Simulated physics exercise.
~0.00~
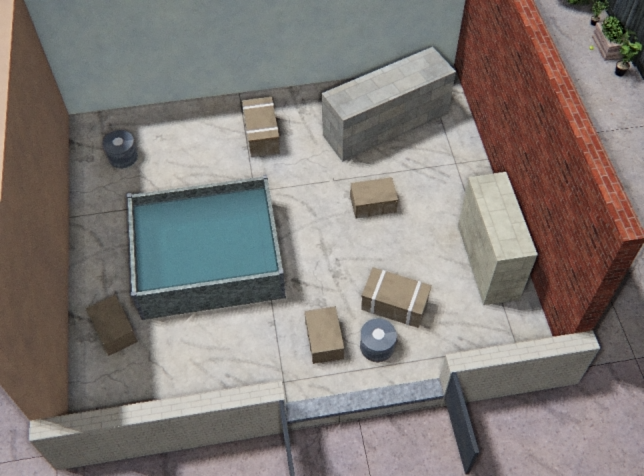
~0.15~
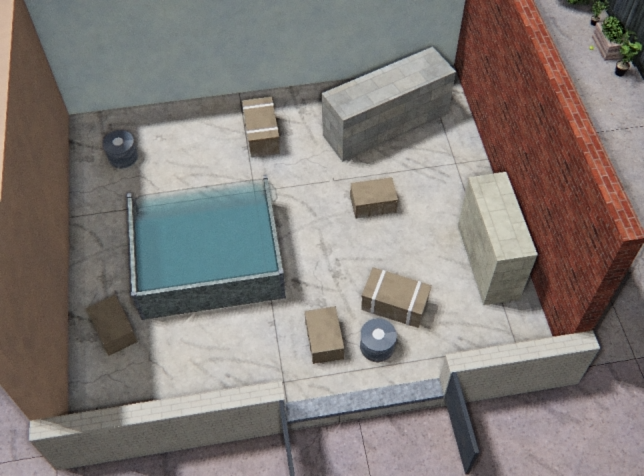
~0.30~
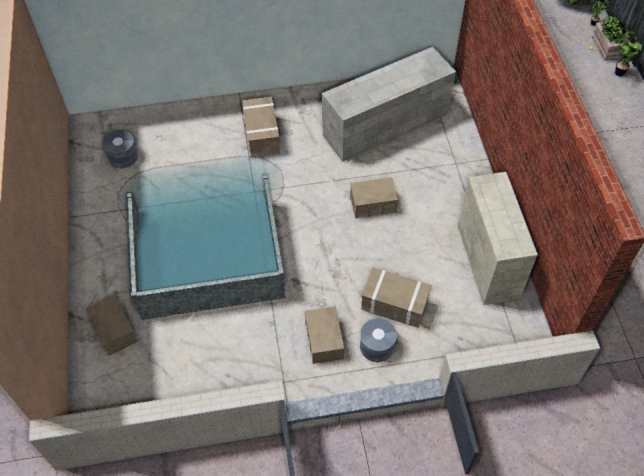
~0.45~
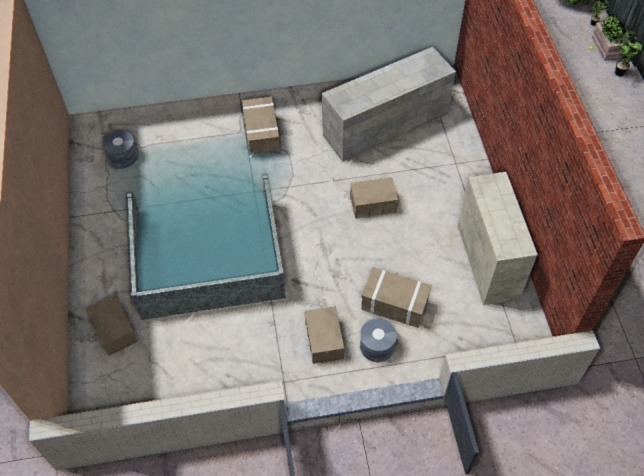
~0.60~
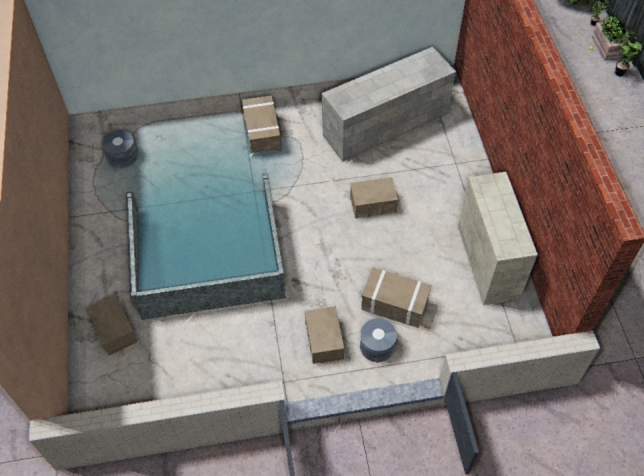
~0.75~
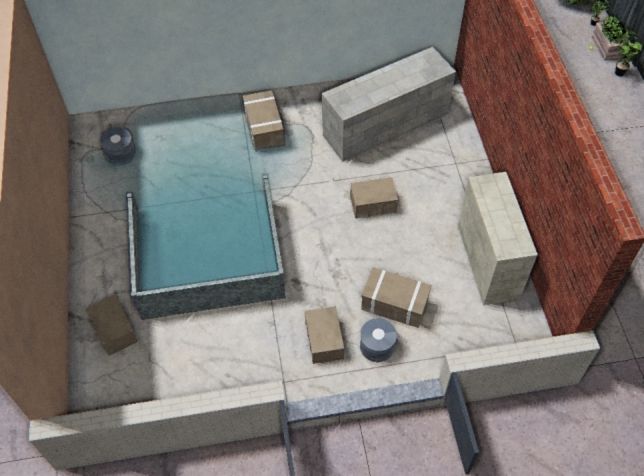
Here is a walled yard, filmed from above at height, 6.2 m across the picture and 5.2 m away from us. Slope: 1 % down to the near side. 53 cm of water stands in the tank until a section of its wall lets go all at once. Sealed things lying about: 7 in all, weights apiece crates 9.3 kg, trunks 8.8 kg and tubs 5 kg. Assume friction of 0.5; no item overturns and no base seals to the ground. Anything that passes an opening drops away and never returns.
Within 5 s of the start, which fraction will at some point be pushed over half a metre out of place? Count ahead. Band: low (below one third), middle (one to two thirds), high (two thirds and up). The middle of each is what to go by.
Middle.
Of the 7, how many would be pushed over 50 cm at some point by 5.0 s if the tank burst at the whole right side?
So the tally would be 3.
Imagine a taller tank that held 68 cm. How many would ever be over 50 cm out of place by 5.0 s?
With that change, 4 of them.
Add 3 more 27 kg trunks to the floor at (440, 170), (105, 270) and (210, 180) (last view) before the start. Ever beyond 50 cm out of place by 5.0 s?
Answers in order are does not cross, crosses the line and crosses the line.
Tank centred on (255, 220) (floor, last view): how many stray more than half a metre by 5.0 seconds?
In that case the number is 3.
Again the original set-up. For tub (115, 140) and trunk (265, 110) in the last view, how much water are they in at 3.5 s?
First about 8 cm, second about 12 cm.
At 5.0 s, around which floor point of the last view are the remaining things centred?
Somewhere near (304, 292).
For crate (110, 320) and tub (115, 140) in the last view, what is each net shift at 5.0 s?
100 cm and 400 cm.
After 1.1 s 0 of 7 are over 50 cm from their spots; 0 afloat.
After 2.2 s 2 of 7 are over 50 cm from their spots; 1 afloat.
After 3.5 s 2 of 7 are over 50 cm from their spots; 2 afloat.
After 5.0 s 3 of 7 are over 50 cm from their spots, and 3 have been at some point; 3 afloat.
